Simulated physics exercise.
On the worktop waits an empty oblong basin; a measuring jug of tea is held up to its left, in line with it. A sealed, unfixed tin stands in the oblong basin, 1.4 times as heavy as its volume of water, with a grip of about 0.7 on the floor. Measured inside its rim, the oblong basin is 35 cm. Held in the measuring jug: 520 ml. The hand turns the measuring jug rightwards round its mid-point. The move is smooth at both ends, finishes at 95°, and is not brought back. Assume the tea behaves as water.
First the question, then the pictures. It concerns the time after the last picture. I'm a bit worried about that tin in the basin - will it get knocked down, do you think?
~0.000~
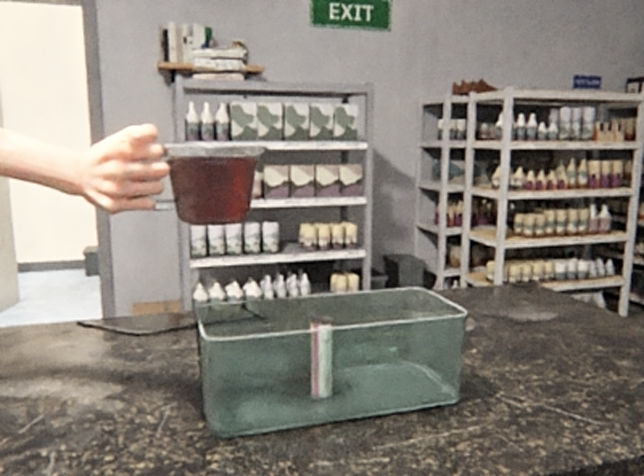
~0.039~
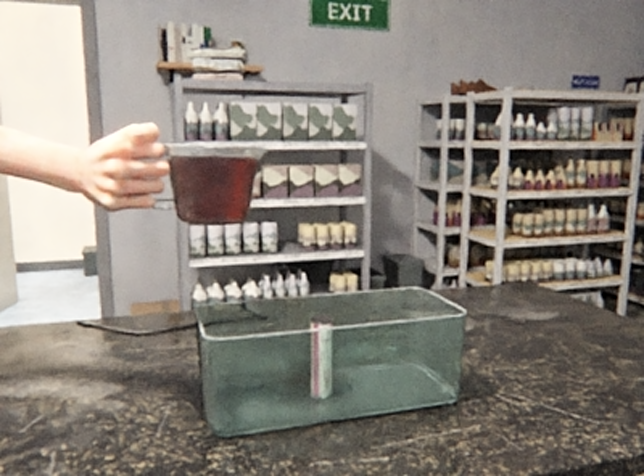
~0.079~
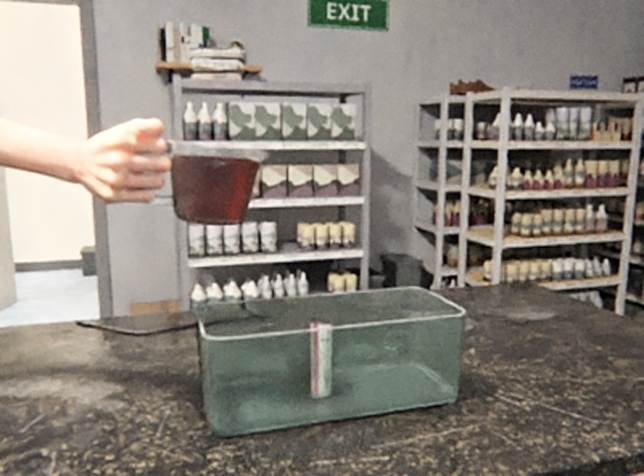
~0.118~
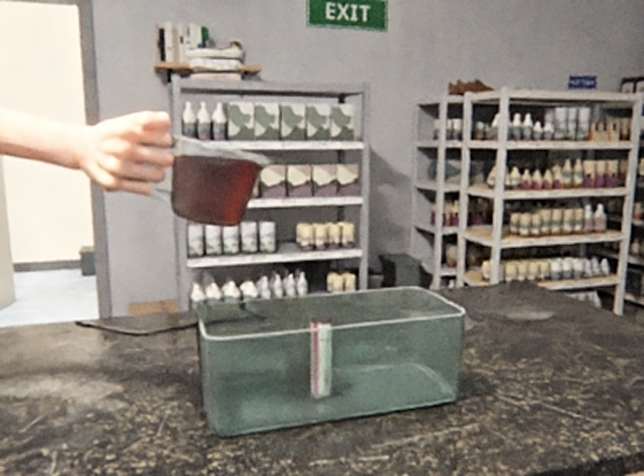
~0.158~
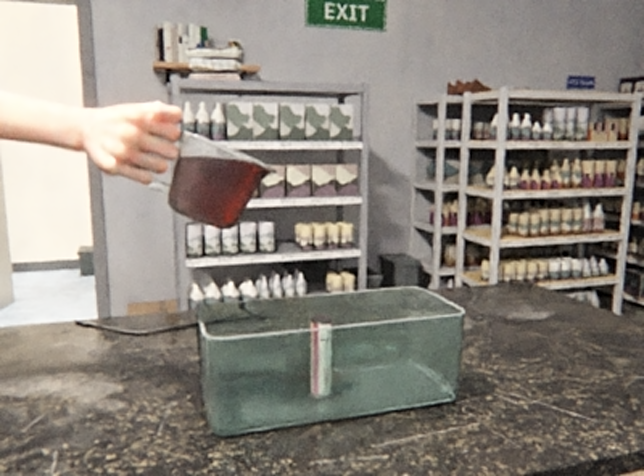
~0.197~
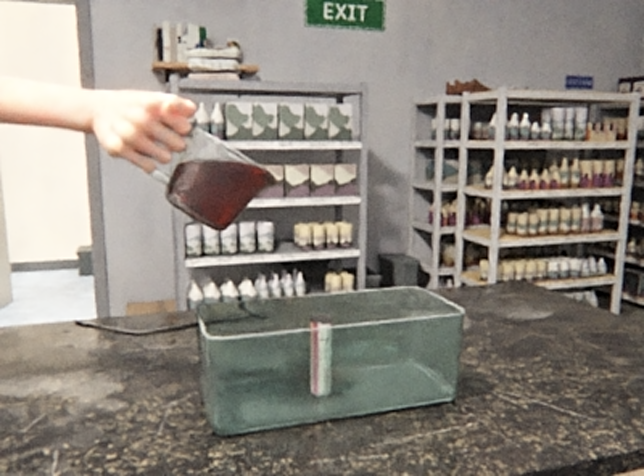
Yes. It will come down.
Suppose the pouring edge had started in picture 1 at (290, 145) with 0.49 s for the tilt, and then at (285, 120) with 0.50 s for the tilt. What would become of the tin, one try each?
Trial 1 - tin stays standing; trial 2 - tin stays standing.
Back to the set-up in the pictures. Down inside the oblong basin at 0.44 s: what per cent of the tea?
Around 16 percent.
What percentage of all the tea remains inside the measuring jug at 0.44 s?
Close to 40 in a hundred.
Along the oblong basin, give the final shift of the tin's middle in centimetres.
The tin's middle ends up about 10.5 cm along the basin.
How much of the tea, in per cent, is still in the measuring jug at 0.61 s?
I'd estimate some 10 per cent.
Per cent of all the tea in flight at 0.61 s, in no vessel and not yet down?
Around 18 percent of the liquid.
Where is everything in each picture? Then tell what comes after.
Tilt 0°; pouring edge (269, 147); surface from (168, 158) to (255, 157); the oblong basin's rim runs from (200, 323) to (445, 301); the tin's top is at (322, 322), in the first picture.
Tilt 1°; pouring edge (270, 149); surface from (169, 157) to (255, 158), in the second picture.
Tilt 6°; pouring edge (272, 154); surface from (172, 156) to (257, 160), in the third picture.
Tilt 13°; pouring edge (275, 161); surface from (176, 155) to (260, 162), in the fourth picture.
Tilt 22°; pouring edge (277, 172); surface from (178, 159) to (266, 165), in the fifth picture.
Tilt 33°; pouring edge (278, 184); surface from (174, 170) to (275, 178); 1 per cent is over the edge, in the sixth picture.
By 0.44 s the tilt is 92° and 41 per cent is still to pour; the tin stands where it began.
By 0.61 s the tilt is 95° and 9 per cent is still to pour; the tin stands 1 cm from where it began.
By 0.79 s the tilt is 95° and 2 per cent is still to pour; the tin leans 23°.
By 0.99 s the tilt is 95° and 0 per cent is still to pour; the tin lies on its side.
At rest the tin lies on its side.
